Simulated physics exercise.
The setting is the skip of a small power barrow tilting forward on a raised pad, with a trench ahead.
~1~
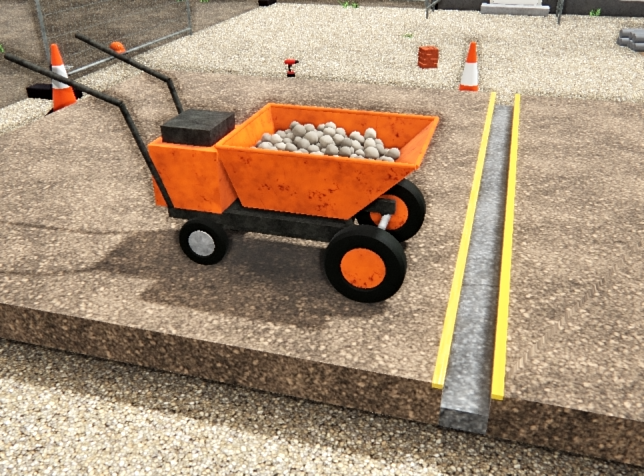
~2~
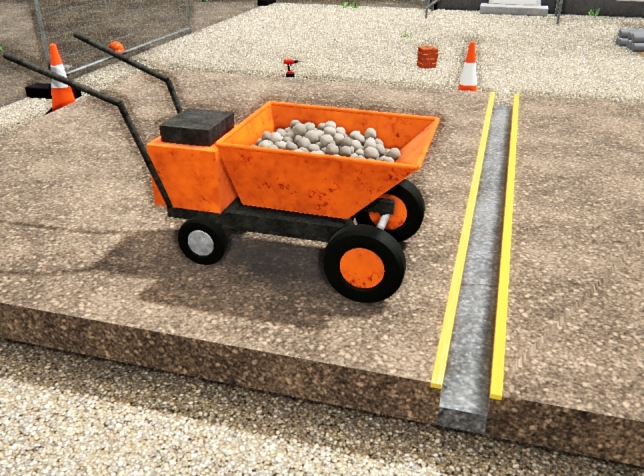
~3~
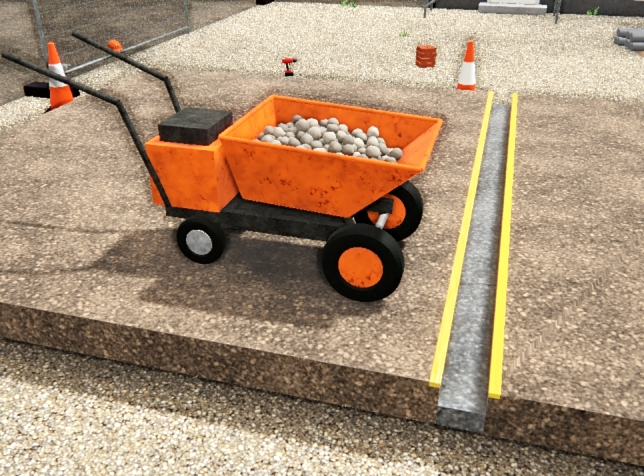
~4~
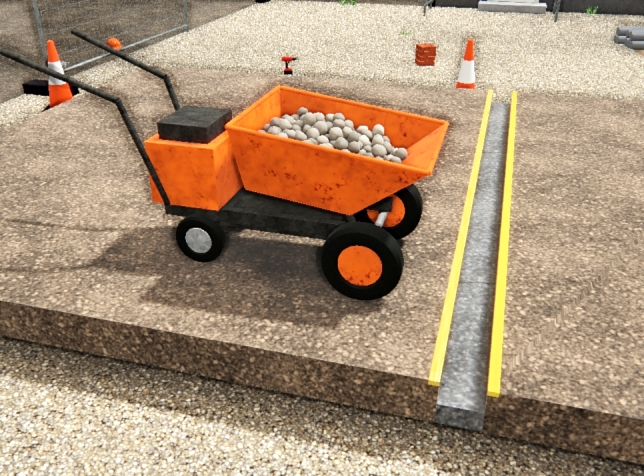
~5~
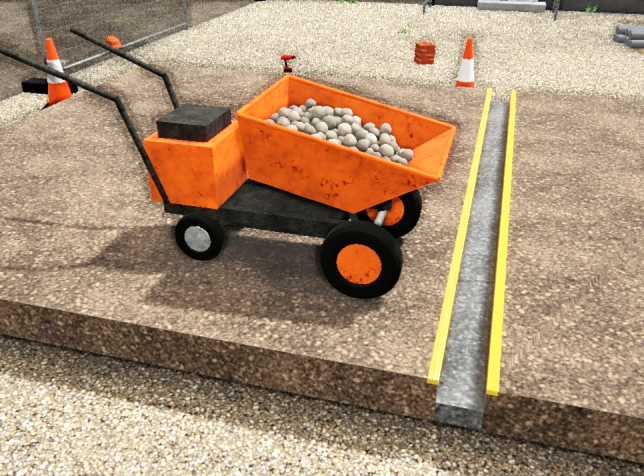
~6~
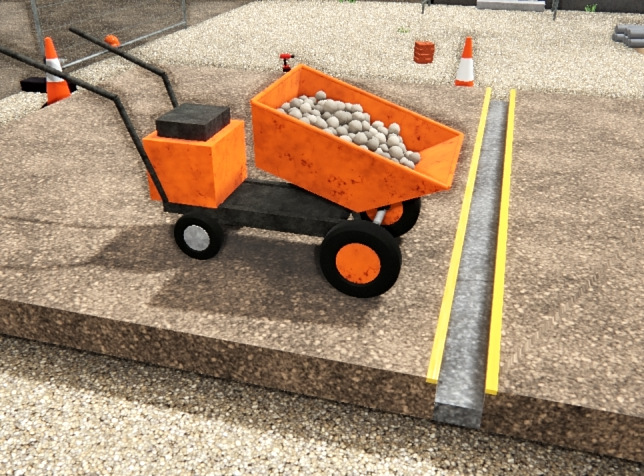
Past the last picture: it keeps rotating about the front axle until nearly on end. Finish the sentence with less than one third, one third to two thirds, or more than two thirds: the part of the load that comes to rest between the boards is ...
The part between the boards is less than one third.
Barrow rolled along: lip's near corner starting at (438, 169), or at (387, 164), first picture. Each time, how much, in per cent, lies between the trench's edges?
0 % then 40 %.
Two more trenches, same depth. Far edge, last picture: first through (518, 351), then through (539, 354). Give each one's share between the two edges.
In order: Some 50 per cent, then some 70 per cent.
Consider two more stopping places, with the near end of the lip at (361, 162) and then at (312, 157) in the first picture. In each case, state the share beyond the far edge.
The first gives close to 20 per cent and the second 10 per cent.
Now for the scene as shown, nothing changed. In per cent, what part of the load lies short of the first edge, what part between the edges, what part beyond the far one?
Short 0, between 15, beyond 70 %.
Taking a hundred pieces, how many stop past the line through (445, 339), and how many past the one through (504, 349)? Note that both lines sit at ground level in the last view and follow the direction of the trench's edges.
Result, first then second: 90 %, 70 %.
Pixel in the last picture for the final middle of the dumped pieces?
Roughly at pixel (548, 282).
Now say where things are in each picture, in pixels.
Lip of the skip at (416, 167), level; top of the load at (304, 147), river pebbles; first edge of the trench at (446, 342); far edge at (501, 352), the trench under half as wide as the skip, and about half as deep as wide, in the first picture.
Lip of the skip at (417, 168), level; top of the load at (299, 141), in the second picture.
Lip of the skip at (421, 170), tipped barely; top of the load at (302, 137), in the third picture.
Lip of the skip at (428, 173), tipped a little; top of the load at (302, 142), in the fourth picture.
Lip of the skip at (437, 179), tipped a little; top of the load at (304, 123), in the fifth picture.
Lip of the skip at (447, 188), tipped clearly; top of the load at (304, 122); first edge of the trench at (440, 337); far edge at (495, 347), in the sixth picture.
Soon after the last picture, skip tipped steeply; all in the skip.
A little later, skip tipped right over; about two thirds in the skip; a stray few in or heaped over the trench; about a quarter beyond it; a stray few falling.
Later still, skip tipped right over; about a quarter in the skip; a small part in or heaped over the trench; about two thirds beyond it.
At rest, skip tipped right over; a small part in the skip; a small part in or heaped over the trench; about two thirds beyond it.
